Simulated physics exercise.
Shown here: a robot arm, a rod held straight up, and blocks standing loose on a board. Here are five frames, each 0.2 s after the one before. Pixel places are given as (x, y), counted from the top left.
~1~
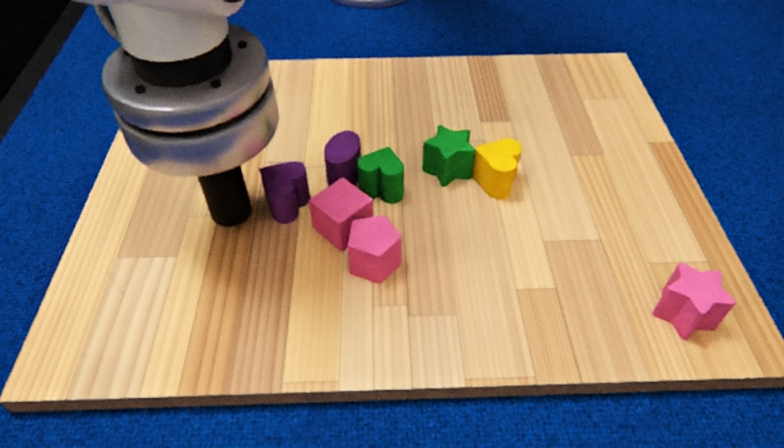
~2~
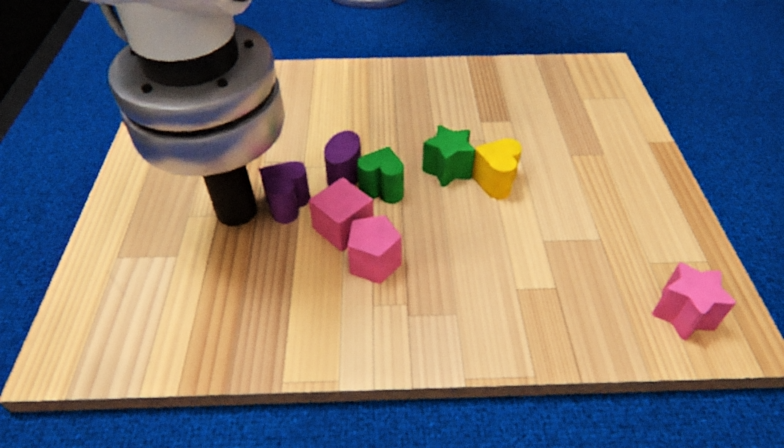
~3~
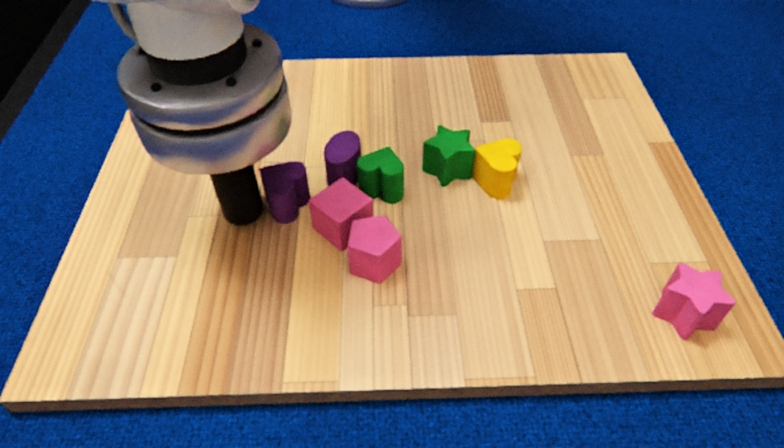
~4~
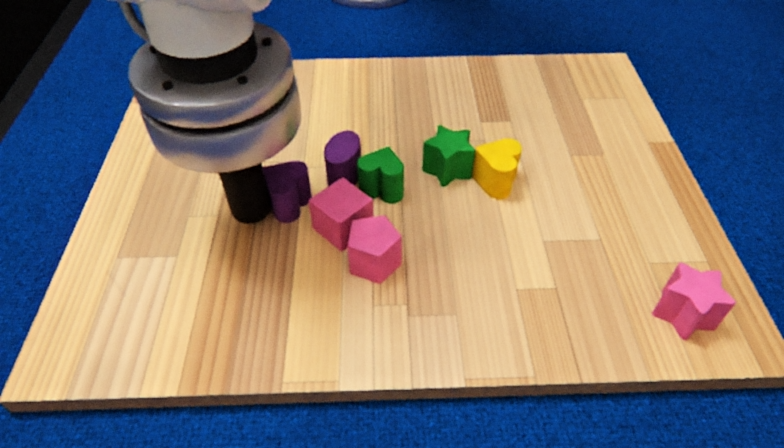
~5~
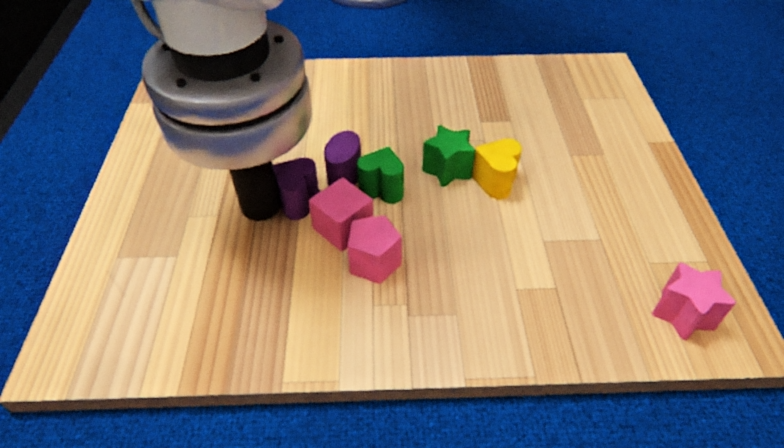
The clip shows a robot arm holding a dark upright rod over a wooden board scattered with coloured blocks. The rod moves slowly right until it meets the purple heart, then pushes it slightly right while the other blocks stay still.
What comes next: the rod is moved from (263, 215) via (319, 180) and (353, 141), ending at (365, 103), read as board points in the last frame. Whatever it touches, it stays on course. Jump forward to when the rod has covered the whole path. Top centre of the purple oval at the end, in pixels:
It is going to be at (390, 121).
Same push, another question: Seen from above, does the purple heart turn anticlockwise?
No, it doesn't check out.
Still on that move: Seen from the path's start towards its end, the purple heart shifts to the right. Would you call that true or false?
Verdict: True.
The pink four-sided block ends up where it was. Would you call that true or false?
My answer: True.
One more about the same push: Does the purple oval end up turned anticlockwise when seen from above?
In short: Yes.
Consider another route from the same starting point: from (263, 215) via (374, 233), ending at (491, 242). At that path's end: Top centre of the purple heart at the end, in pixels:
Close to (316, 167).
The first path, step by step. One third of the way, rod at (319, 172); purple heart at (354, 151), turned 35° clockwise; purple oval at (374, 130), turned 75° anticlockwise; green heart at (391, 163).
Two thirds of the way, rod at (353, 133); purple heart at (367, 147), turned 50° clockwise; purple oval at (390, 121), turned 60° anticlockwise; green heart at (394, 165).
At the end, rod at (365, 96); purple heart at (367, 147), turned 50° clockwise; pink four-sided block in place; purple oval at (390, 121), turned 60° anticlockwise; green heart at (394, 165).
